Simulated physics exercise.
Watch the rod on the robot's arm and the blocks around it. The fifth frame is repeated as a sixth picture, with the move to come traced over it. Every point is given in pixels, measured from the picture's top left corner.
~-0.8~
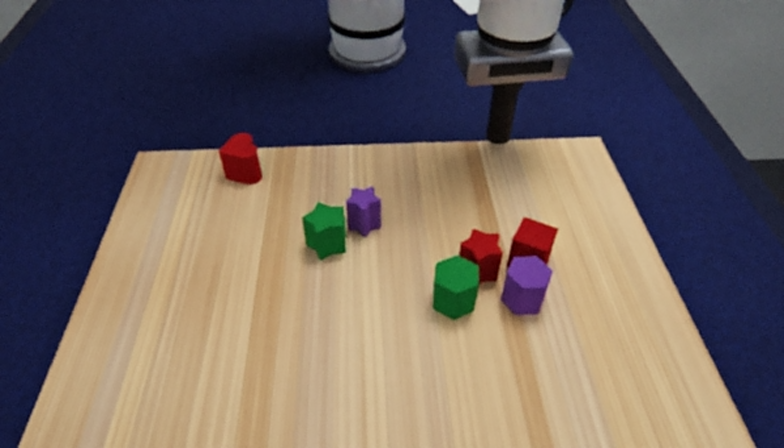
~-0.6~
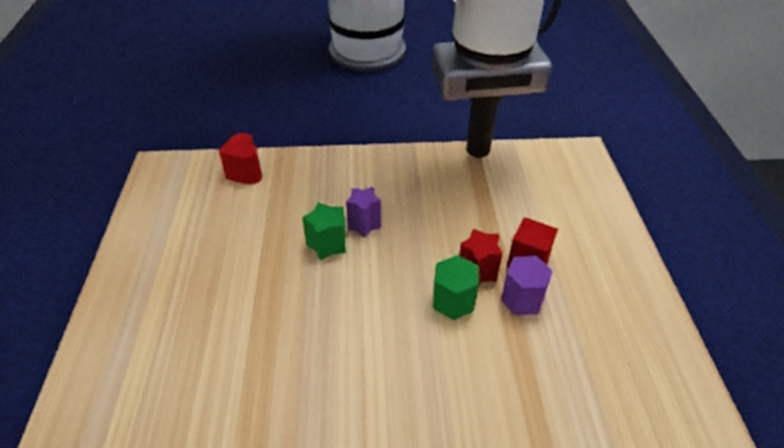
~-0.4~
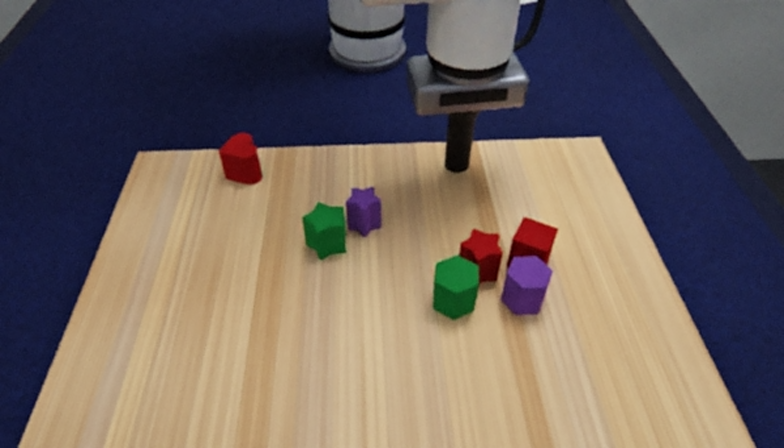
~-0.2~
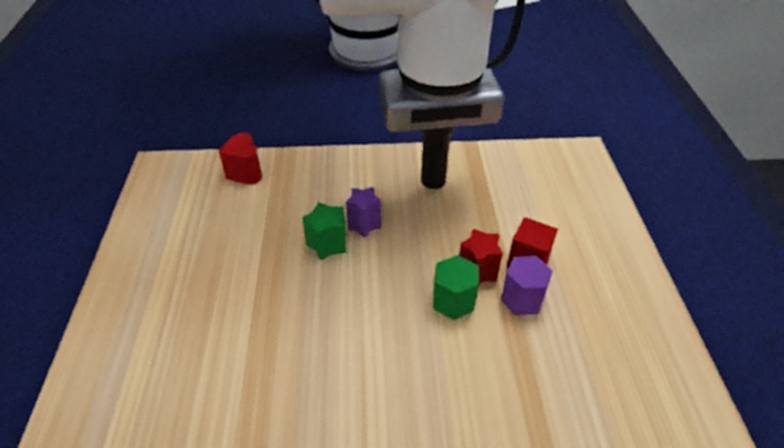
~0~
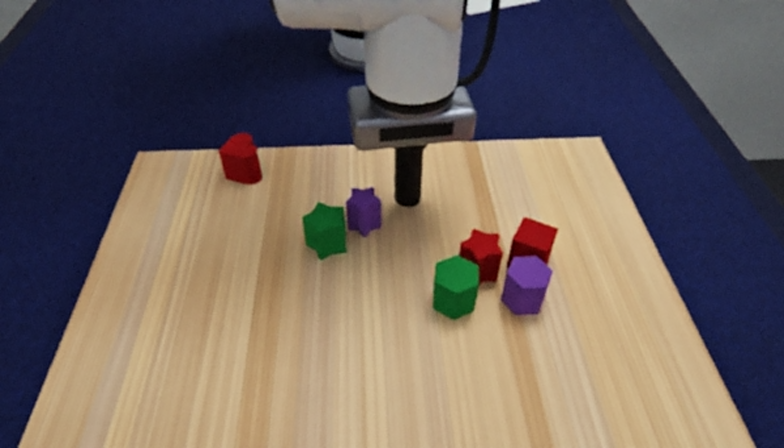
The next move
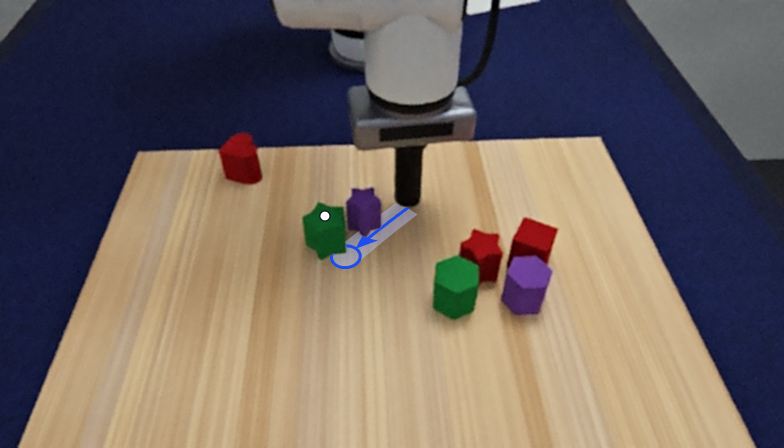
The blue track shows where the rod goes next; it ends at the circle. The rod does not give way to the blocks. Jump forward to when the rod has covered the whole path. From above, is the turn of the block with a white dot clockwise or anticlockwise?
Direction: Anticlockwise.
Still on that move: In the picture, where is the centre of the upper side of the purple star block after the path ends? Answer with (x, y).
In the picture, that point is around (341, 203).
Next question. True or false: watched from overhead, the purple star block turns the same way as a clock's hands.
My answer: True.
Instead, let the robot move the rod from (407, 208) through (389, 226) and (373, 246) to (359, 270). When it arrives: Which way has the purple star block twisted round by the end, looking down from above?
Spins clockwise.
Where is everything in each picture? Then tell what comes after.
In the first frame, rod tip (498, 137); block tops, green star block (325, 216); purple star block (363, 197).
In the second frame, rod (478, 151); blocks unchanged.
In the third frame, rod (457, 165); blocks unchanged.
In the fourth frame, rod (433, 181); blocks unchanged.
In the fifth frame, rod (408, 198); green star block (325, 216); purple star block (363, 197).
Path on the board, from (407, 208) to (346, 257); the dot is on the green star block.
On the path given first. Halfway along, rod (377, 222); green star block (321, 217); purple star block (349, 201), turned 30° clockwise.
At the end, rod (345, 247); green star block (311, 215), turned 40° anticlockwise; purple star block (341, 203), turned 75° clockwise.
